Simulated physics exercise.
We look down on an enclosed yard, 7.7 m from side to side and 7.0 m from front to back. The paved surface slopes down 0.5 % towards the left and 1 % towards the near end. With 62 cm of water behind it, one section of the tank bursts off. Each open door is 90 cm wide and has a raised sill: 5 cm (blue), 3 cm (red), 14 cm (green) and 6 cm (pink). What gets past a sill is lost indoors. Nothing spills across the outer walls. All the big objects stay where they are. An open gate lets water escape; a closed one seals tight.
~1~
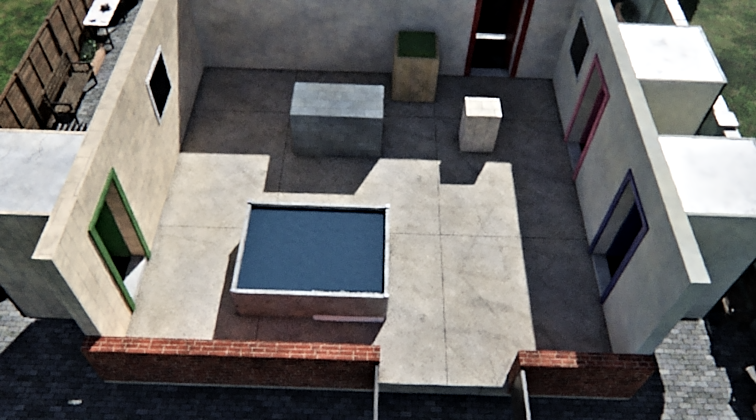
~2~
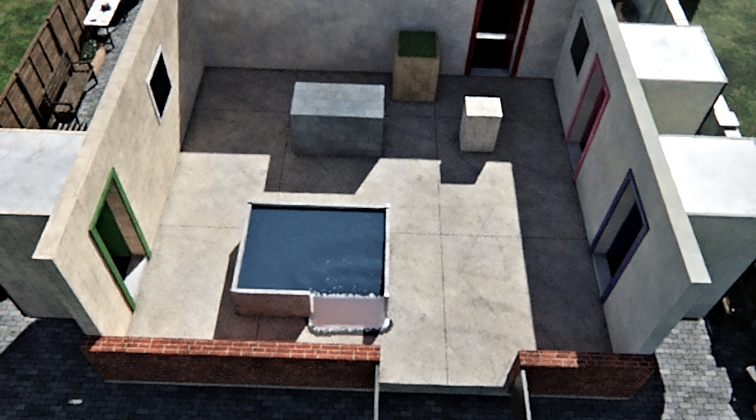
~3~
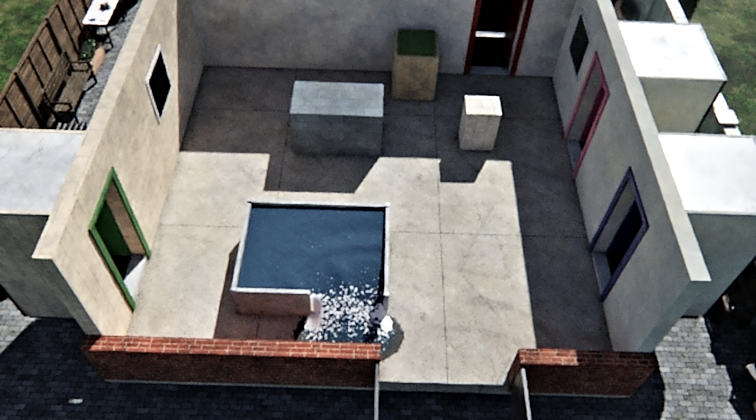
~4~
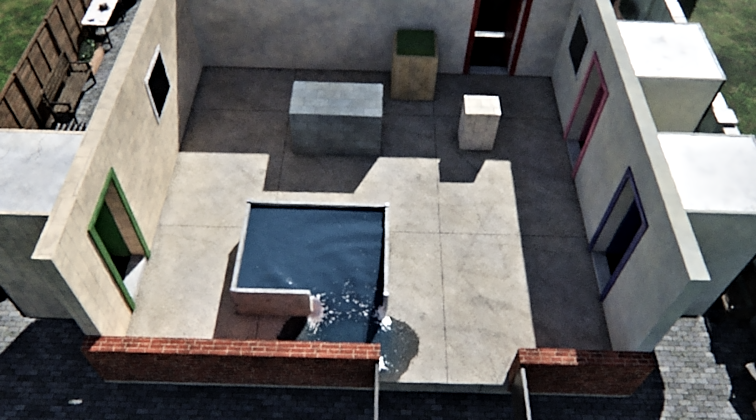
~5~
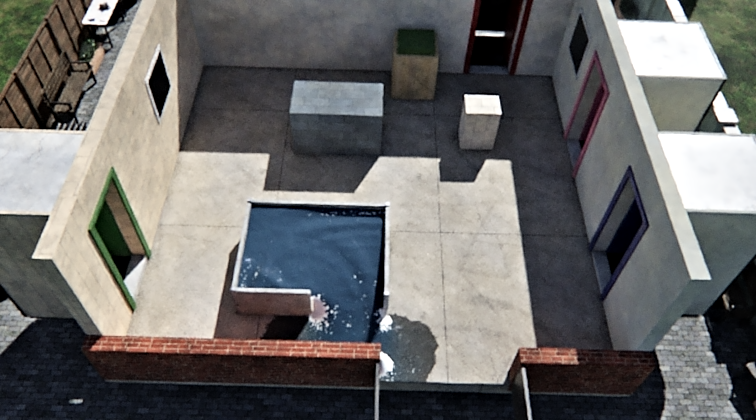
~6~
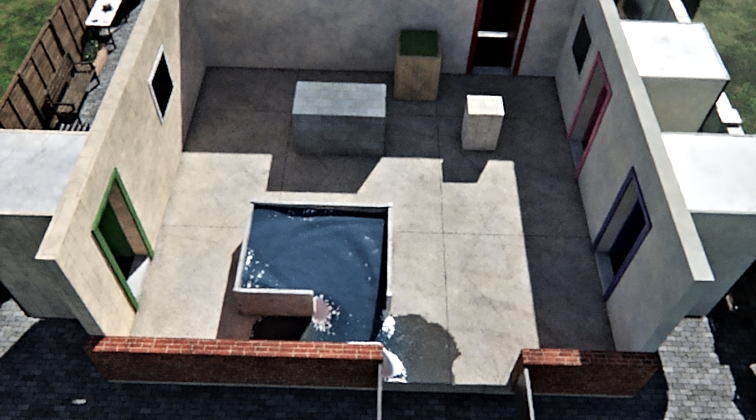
Water bursting from the near side of a raised tank in a walled yard, foaming and spreading across the sunlit paving.
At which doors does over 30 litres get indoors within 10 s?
The water let in: At the blue door it does not reach the limit; at the red door it keeps below the limit; at the green door it keeps below the limit; at the pink door it does not reach the limit.
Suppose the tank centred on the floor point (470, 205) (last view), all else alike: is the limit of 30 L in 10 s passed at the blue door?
Against that limit: Blue past it.
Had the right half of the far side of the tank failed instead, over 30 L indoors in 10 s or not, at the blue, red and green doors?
Against that limit: Blue below, red past it, green below.
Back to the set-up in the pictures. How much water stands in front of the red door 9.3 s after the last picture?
About 1.5 cm.
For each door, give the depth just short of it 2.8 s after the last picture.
In cm: Blue 7, red 0, green 16, pink 0.
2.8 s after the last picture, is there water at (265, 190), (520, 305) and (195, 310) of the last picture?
In that order: Not reached, under water, wet.
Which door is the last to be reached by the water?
Last comes the red one.
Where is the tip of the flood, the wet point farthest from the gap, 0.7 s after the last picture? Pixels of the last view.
Near (135, 359).
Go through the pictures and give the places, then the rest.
The tank at (315, 249) is whole and still, 62 cm deep, in the first picture.
The front is at (386, 325), 0.6 m from the gap at (348, 307); 0.3 m2 of floor is under water; 62 cm left at the back of the tank, in the second picture.
The front is at a hidden place, 0.9 m from the gap at (348, 308); 1.0 m2 of floor is under water; 62 cm left at the back of the tank, in the third picture.
Water pours out at (347, 309) and has run 1.3 m, to a hidden place; typically 12 cm deep outside, 62 cm at the tank's back, in the fourth picture.
Water pours out at (348, 308) and has run 1.6 m, to a hidden place; typically 11 cm deep outside, 58 cm at the tank's back, in the fifth picture.
The front is at a hidden place, 1.8 m from the gap at (350, 308); 2.1 m2 of floor is under water; 52 cm left at the back of the tank, in the sixth picture.
Then, 0.7 s after the last picture water covers 10 % of the floor and is deepest (50 cm) near (357, 355); blue door not reached, red door not reached, green door not reached, pink door not reached.
Then, 1.5 s after the last picture water covers 20 % of the floor and is deepest (38 cm) near (345, 365); blue door not reached, red door not reached, green door 15 cm at the sill, 0 L in, pink door not reached.
Then, 2.8 s after the last picture water covers 30 % of the floor and is deepest (28 cm) near (345, 365); blue door 7 cm at the sill, 0 L in, red door not reached, green door 16 cm at the sill, 7 L in, pink door not reached.
Then, 5.3 s after the last picture water covers 55 % of the floor and is deepest (19 cm) near (345, 365); blue door 5 cm at the sill, 3 L in, red door not reached, green door 11 cm at the sill, 14 L in, pink door 2 cm at the sill, 0 L in.
Then, 9.3 s after the last picture water covers 85 % of the floor and is deepest (10 cm) near (345, 365); blue door 3 cm at the sill, 3 L in, red door 2 cm at the sill, 0 L in, green door 6 cm at the sill, 14 L in, pink door 1 cm at the sill, 0 L in.
